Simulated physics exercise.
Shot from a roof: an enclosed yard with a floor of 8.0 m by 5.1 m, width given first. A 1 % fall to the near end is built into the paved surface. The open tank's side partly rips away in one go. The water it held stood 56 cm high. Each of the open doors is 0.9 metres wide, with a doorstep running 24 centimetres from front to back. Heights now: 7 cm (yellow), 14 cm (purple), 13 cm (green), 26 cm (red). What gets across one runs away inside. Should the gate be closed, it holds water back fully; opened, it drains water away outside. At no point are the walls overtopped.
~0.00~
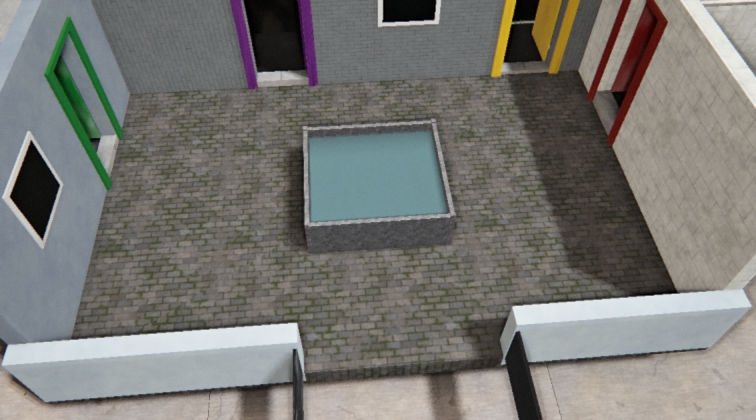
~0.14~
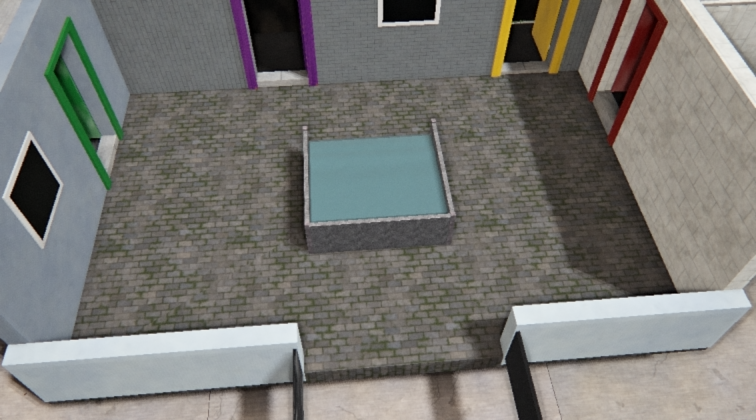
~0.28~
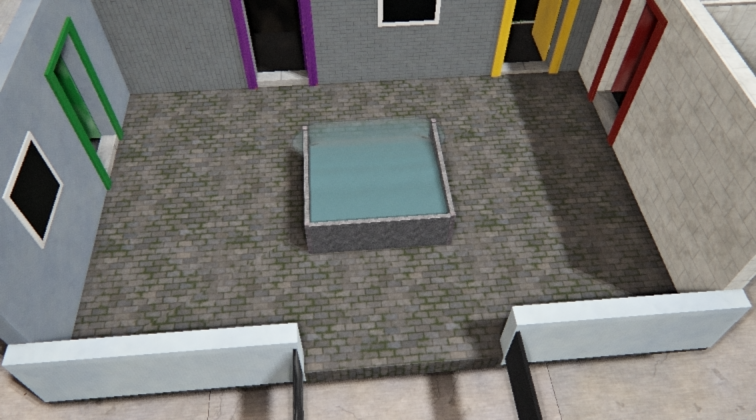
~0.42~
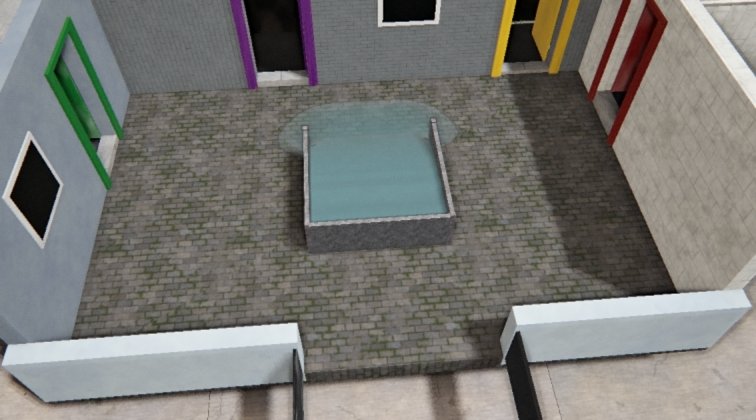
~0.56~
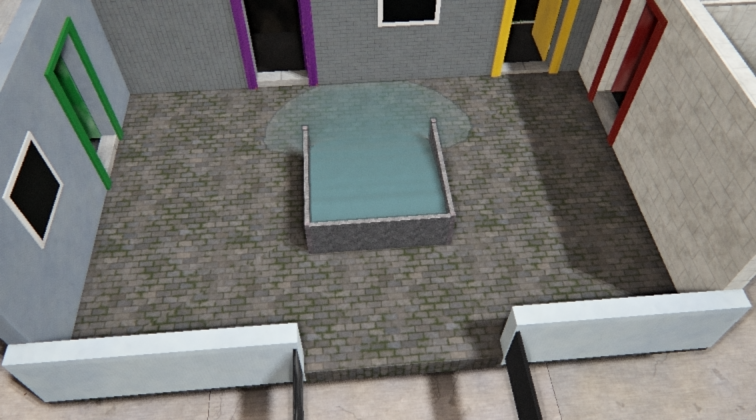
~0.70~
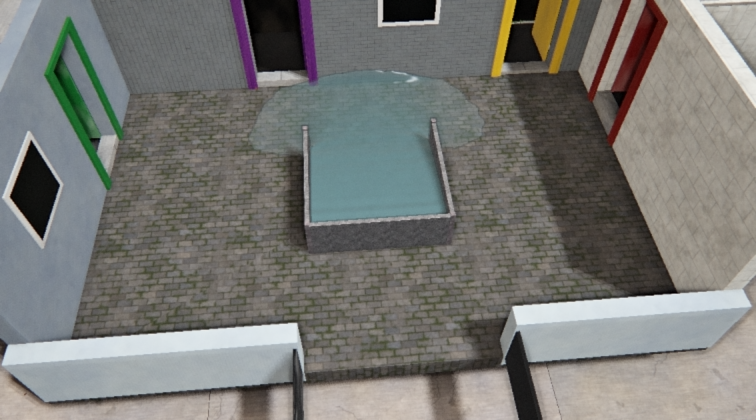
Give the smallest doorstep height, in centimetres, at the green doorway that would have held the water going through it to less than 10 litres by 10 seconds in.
The smallest height is about 12 cm.
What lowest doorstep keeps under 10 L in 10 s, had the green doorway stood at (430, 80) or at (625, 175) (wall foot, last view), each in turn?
About 22 cm for the first and 6.5 cm for the second.
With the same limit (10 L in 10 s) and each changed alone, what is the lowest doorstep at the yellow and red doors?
You'd want about 6.5 centimetres at yellow and about 14.5 centimetres at red.
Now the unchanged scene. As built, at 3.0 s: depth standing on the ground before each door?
Centimetres: Yellow = 8, purple = 15, green = 15, red = 19.
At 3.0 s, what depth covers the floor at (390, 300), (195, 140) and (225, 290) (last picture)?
Ordered as asked: 0, 5, 0 cm.
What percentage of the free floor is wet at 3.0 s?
Close to 40 per cent of it is wet.
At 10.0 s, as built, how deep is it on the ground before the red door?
A ruler would read roughly 3.0 cm.
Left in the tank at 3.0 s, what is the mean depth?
The mean depth is roughly 13 cm.
After 1.4 s water covers 20 % of the floor, deepest (38 cm) near (358, 84); it has not reached the green door.
After 3.0 s water covers 40 % of the floor, deepest (25 cm) near (579, 79); 15 cm at the green door, 0 litres in over its 13 cm doorstep.
After 10.0 s water covers 95 % of the floor, deepest (10 cm) near (384, 335); 3 cm at the green door, 7 litres in over its 13 cm doorstep.
At the green door as built, the water arrived by 2.6 s and peaked near 16 cm at 3.2 s.
With a doorstep of 9.5 cm, 26 litres would have come in within the 10 s; with 13 cm, 7 litres. So under 10 litres takes about 12 cm.
